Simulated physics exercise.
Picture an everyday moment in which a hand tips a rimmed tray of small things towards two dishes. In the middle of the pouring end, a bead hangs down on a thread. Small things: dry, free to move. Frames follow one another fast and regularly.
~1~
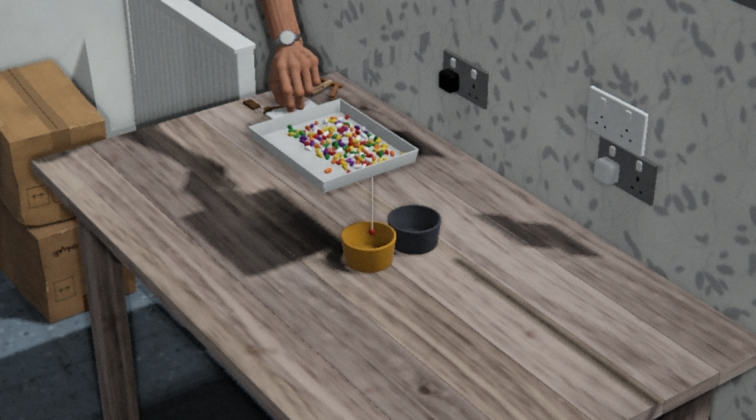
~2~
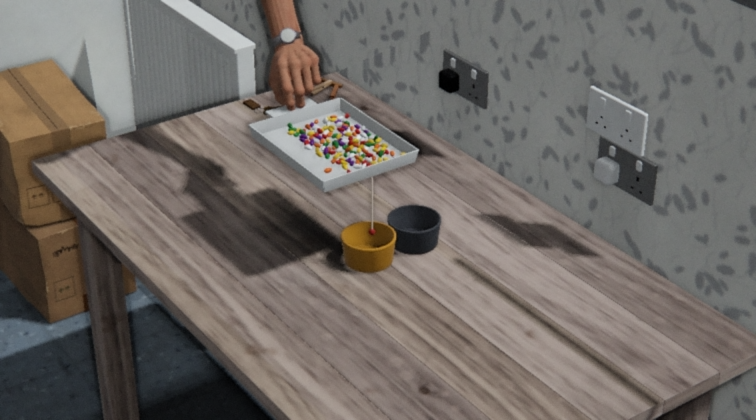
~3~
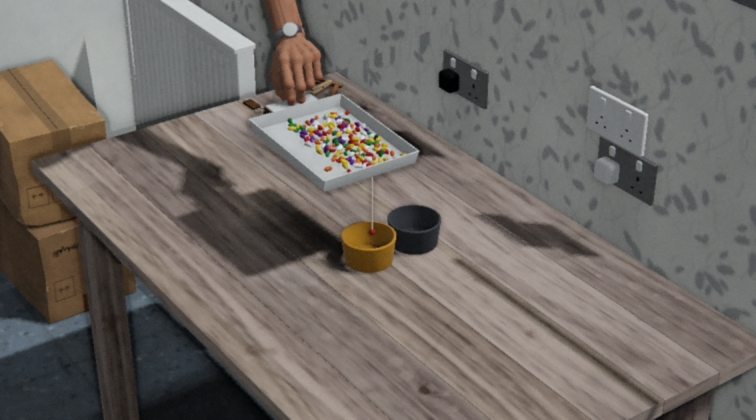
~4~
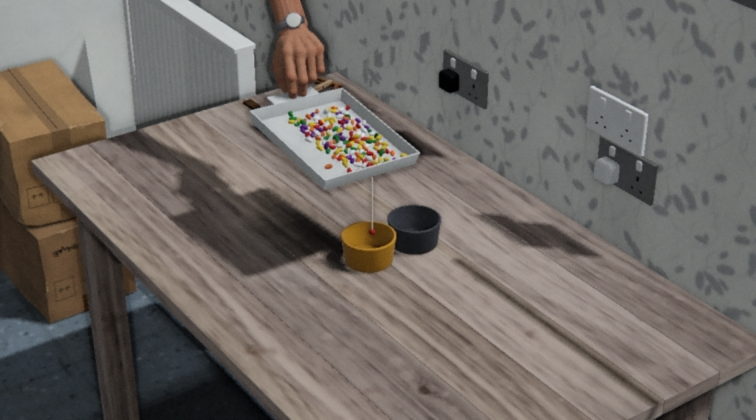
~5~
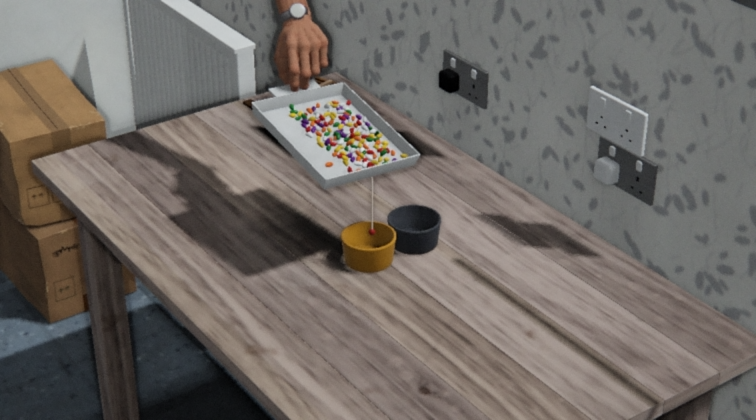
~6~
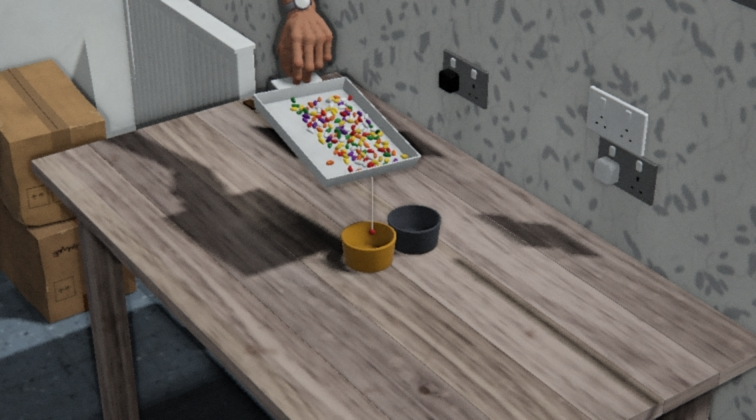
The clip opens on a hand at the far end of a white rimmed tray of colourful jelly beans, above a wooden table with an orange dish and a dark dish. The hand gradually raises its end, tilting the tray towards its right corner, while the beans stay scattered and shift little.
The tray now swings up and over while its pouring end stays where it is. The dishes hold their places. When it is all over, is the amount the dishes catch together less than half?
Yes. The dishes collect the minority.
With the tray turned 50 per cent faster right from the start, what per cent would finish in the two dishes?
I'd put it near 30 per cent.
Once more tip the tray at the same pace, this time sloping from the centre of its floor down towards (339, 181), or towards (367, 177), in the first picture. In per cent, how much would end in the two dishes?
The first comes to 0 %, while the second comes to 0 %.
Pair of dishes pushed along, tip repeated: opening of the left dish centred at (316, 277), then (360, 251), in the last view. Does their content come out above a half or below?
First shift, a minority share; second shift, a majority share.
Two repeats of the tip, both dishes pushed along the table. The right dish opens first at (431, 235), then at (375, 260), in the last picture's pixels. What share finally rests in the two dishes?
90 and 0 in a hundred.
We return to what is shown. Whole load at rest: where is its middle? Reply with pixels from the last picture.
About (428, 257).
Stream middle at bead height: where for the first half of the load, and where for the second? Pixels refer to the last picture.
First around (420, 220), afterwards around (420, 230).
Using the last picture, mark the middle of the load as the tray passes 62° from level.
Somewhere around pixel (382, 136) in the last picture.
Just after the last frame, tray tipped steeply; almost all on the tray; just a few in the air.
A moment on, tray tipped past a quarter turn; almost all on the tray; just a few in the right dish; just a few outside both; just a few in the air.
Further on, tray tipped past a quarter turn; just a few in the left dish; roughly a third in the right dish; roughly two thirds outside both.
When it is over, tray tipped past a quarter turn; just a few in the left dish; roughly a third in the right dish; roughly two thirds outside both.
